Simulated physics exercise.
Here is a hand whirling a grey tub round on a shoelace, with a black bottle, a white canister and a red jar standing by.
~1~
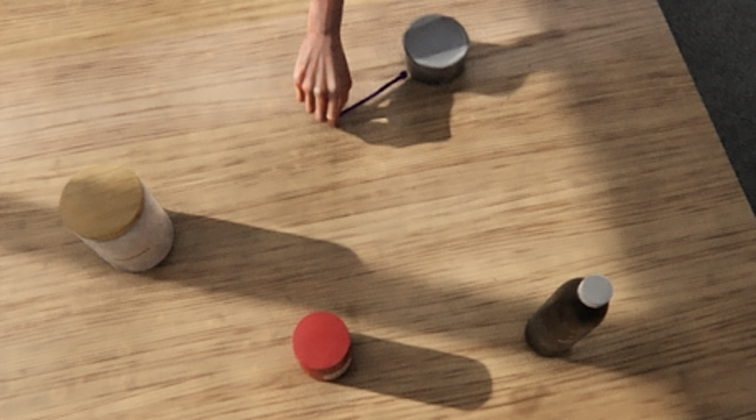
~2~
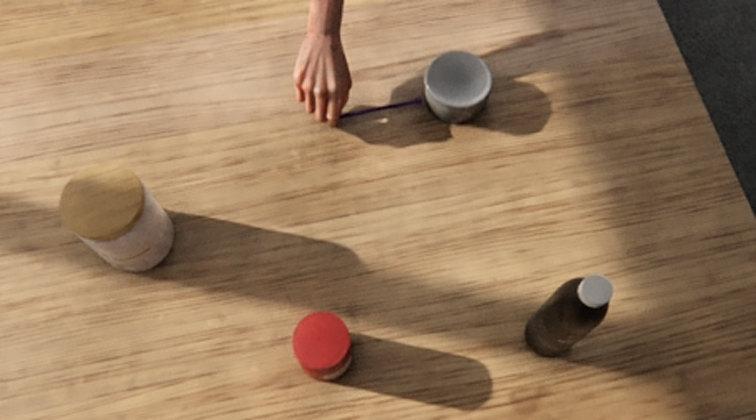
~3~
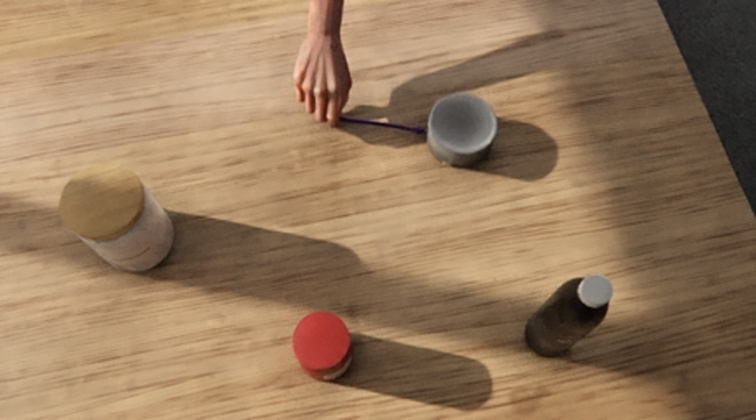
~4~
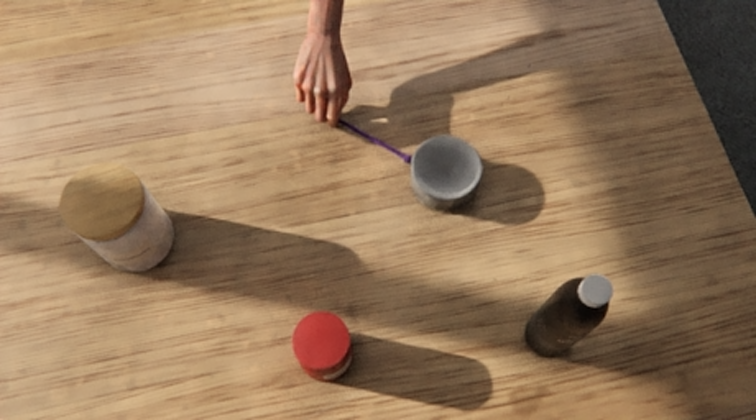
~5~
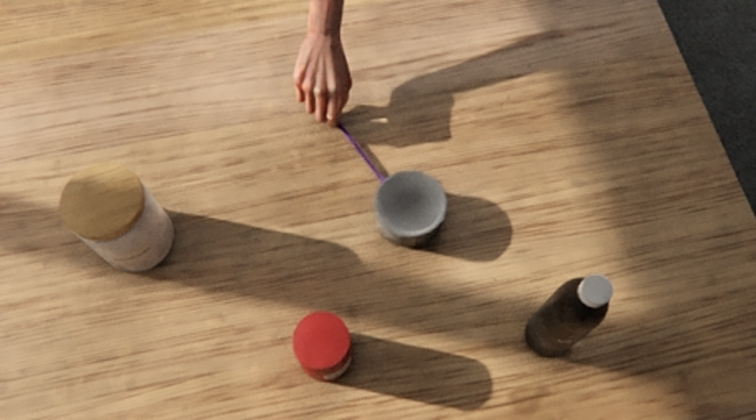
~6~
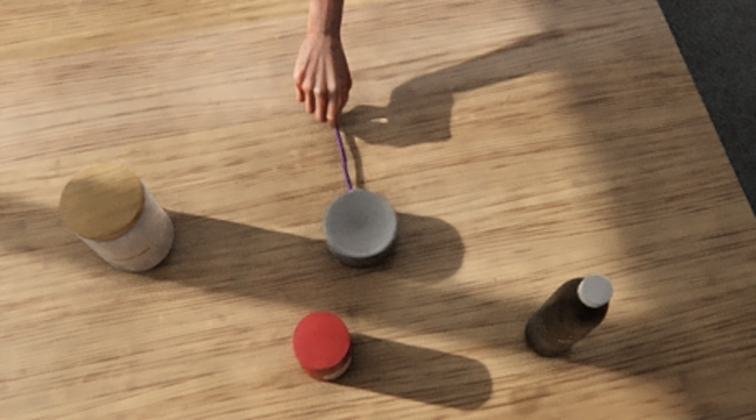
A grey tub on a purple cord swung clockwise around a hand that stayed in place, curving from the upper right down toward a red jar, while a black bottle and white canister stood still.
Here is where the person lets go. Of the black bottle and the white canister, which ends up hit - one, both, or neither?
Taking them one by one, the black bottle is spared, the white canister gets knocked.
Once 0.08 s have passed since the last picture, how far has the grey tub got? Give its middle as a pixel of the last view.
(253, 237).
Then, 0.08 s later than the last view, tub near (253, 238).
Then, 0.20 s later than the last view, tub near (207, 246); white canister pushed aside.
Finally, tub near (207, 246); white canister pushed aside. The black bottle escapes it and the white canister is struck.
